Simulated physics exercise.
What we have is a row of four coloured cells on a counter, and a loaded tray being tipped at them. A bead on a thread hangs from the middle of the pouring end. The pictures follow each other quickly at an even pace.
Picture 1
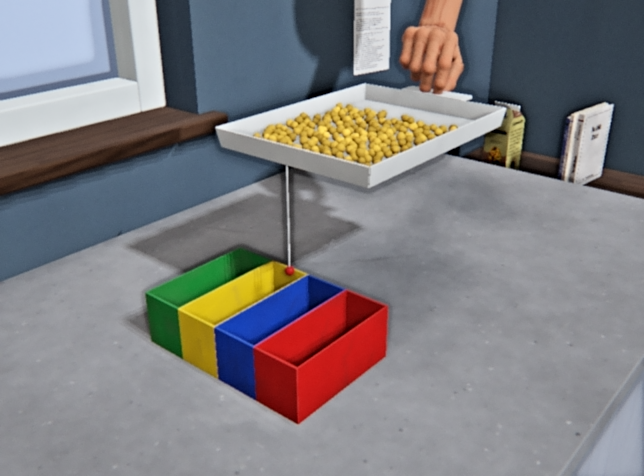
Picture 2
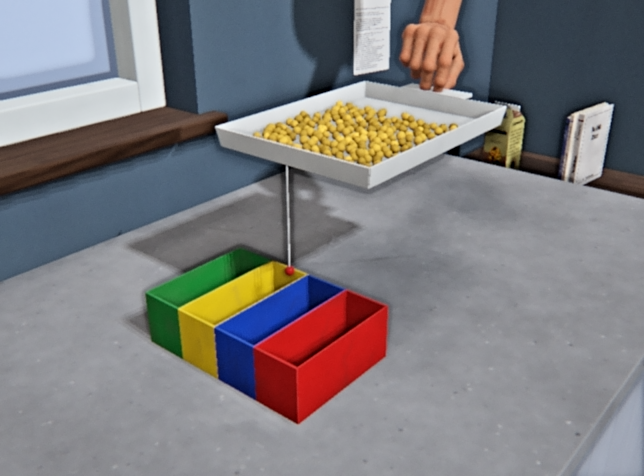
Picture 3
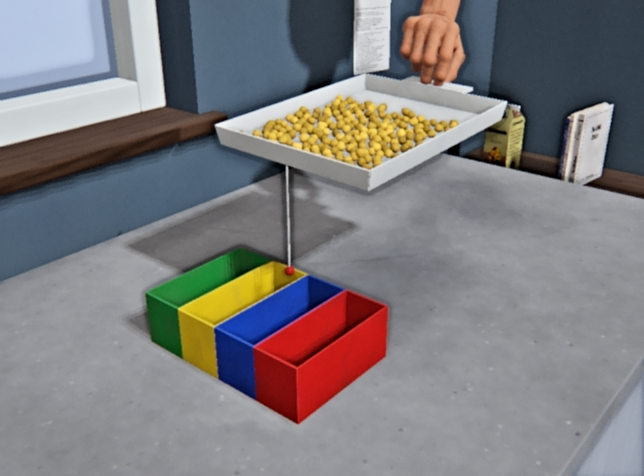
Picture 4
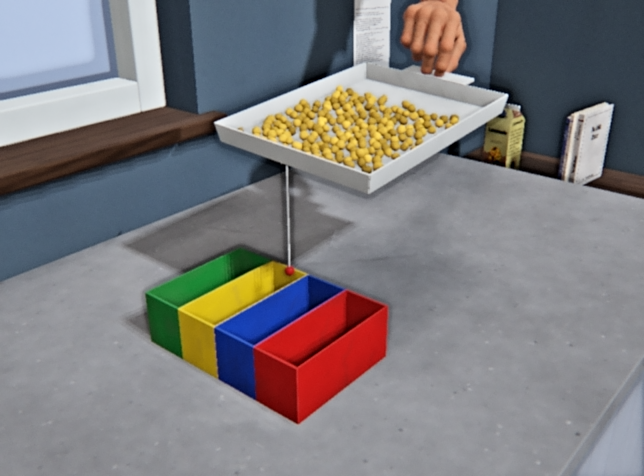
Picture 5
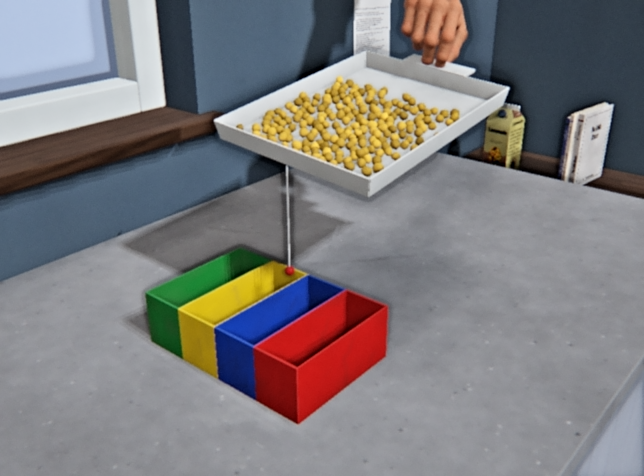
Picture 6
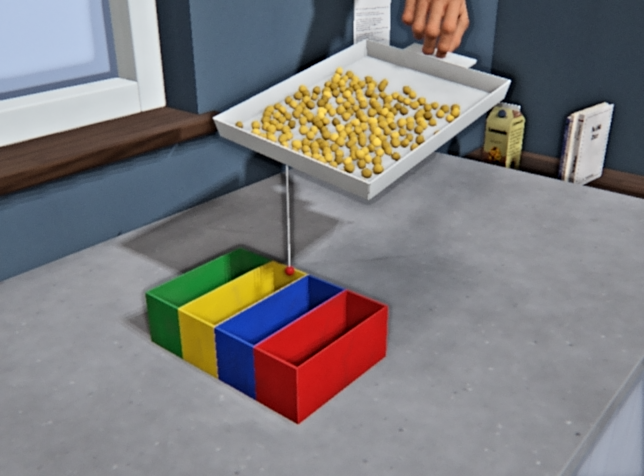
At first, a hand holds a white tray of small yellow balls level above green, yellow, blue and red cells on a grey counter, a red bead hanging from its edge. Then the hand lifts the tray's far side slightly, its near right corner dips a little, and the balls spread apart slightly.
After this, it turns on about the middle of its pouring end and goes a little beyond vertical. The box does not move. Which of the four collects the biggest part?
The red one ends fullest.
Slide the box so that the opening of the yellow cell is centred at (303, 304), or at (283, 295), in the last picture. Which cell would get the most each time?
First the blue one, then the cell in blue.
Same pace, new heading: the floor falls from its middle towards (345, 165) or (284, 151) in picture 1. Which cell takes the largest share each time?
One: The cell in red. Two: The green cell.
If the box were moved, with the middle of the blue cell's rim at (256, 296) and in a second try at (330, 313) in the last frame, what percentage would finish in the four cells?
First some 30, then 100 per cent.
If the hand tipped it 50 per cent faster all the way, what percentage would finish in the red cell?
Roughly 50 in a hundred.
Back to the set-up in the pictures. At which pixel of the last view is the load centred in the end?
Near (339, 362).
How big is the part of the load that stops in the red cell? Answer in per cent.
Near 60 %.
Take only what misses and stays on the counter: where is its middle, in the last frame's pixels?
At about (421, 364).
Soon, tray tipped steeply; all on the tray.
A while on, tray tipped right over; all on the tray.
Towards the end, tray tipped past a quarter turn; about two thirds in the red cell; a small part in the blue cell; about a quarter falling or outside the box.
Finally, tray tipped past a quarter turn; about two thirds in the red cell; a small part in the blue cell; none in the yellow cell; none in the green cell; about a quarter outside the box.
